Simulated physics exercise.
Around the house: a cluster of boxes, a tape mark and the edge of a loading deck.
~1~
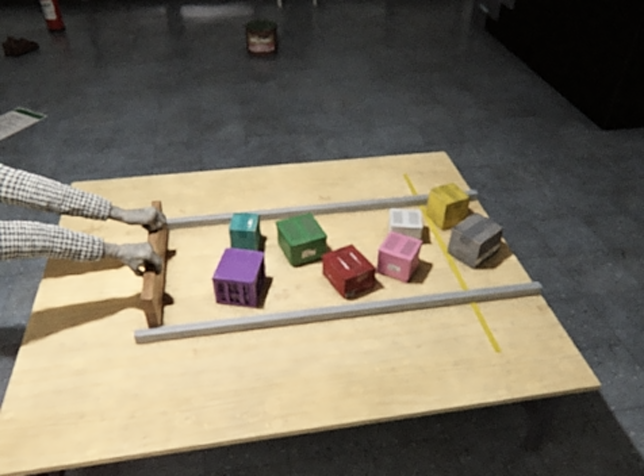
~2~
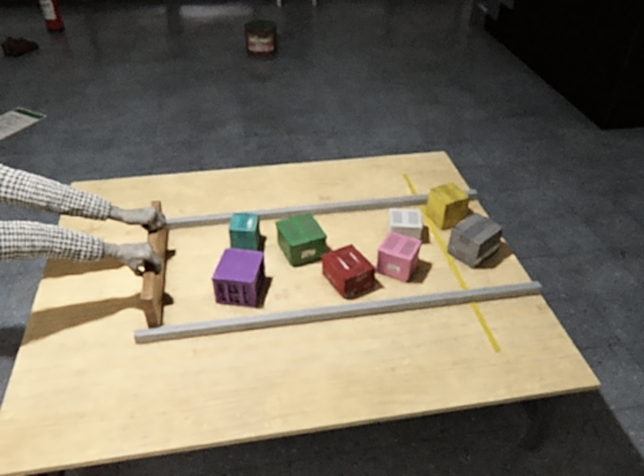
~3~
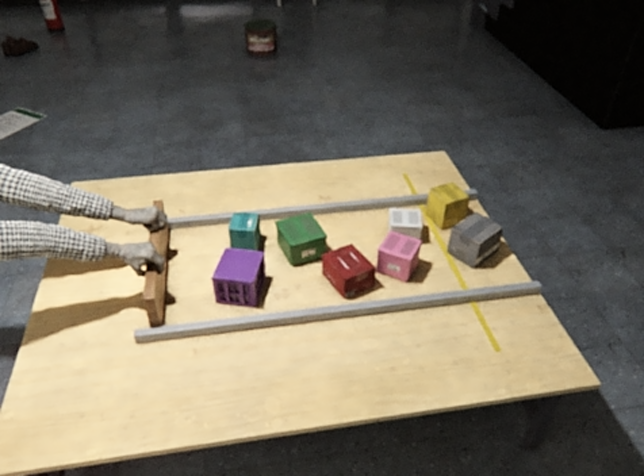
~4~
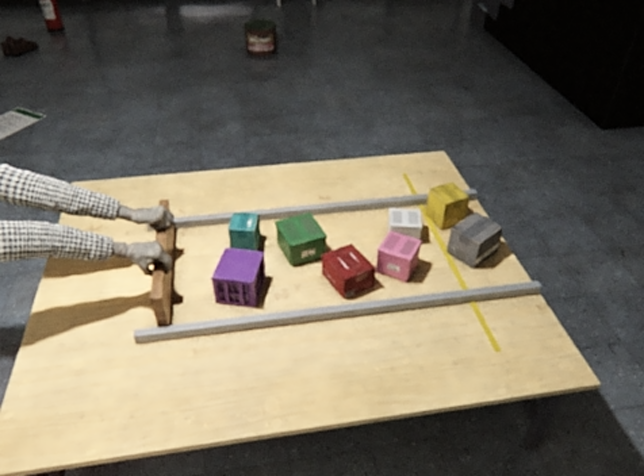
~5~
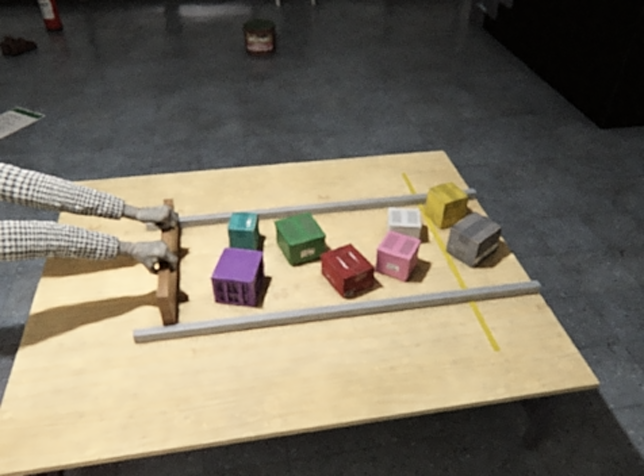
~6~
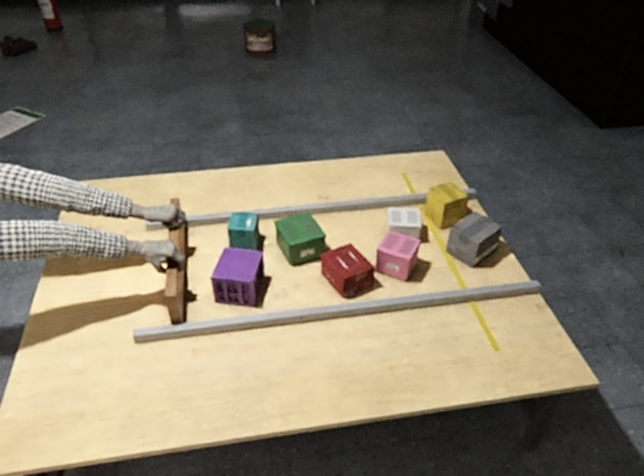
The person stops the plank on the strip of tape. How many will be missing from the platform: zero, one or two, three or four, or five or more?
In the end the number that fall off is three or four.
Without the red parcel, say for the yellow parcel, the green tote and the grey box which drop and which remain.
The yellow parcel is lost; the green tote remains up; the grey box goes over.
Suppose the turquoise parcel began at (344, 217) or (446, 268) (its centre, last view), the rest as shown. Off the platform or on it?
Place by place, it survives; falls.
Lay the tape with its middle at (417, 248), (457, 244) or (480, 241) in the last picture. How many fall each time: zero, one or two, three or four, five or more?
One after another: Just one or two; five or more; more than four.
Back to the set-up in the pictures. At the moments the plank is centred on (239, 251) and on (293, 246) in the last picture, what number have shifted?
The counts are 2 and 4.
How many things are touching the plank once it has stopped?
That makes 2.
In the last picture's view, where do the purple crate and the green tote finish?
About (470, 247), and the other about (483, 218).
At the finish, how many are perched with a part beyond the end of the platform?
2 of them.
Soon after, none off yet; grey box at rest near (474, 239); yellow parcel at rest near (446, 205); white tote at rest near (403, 226).
Then, none off yet; grey box moved a little near (490, 238); yellow parcel moved a little near (452, 203); white tote moved about its own width near (430, 218).
At rest, the number that fall off is three or four; fallen, pink tote, white tote, yellow parcel and grey box.
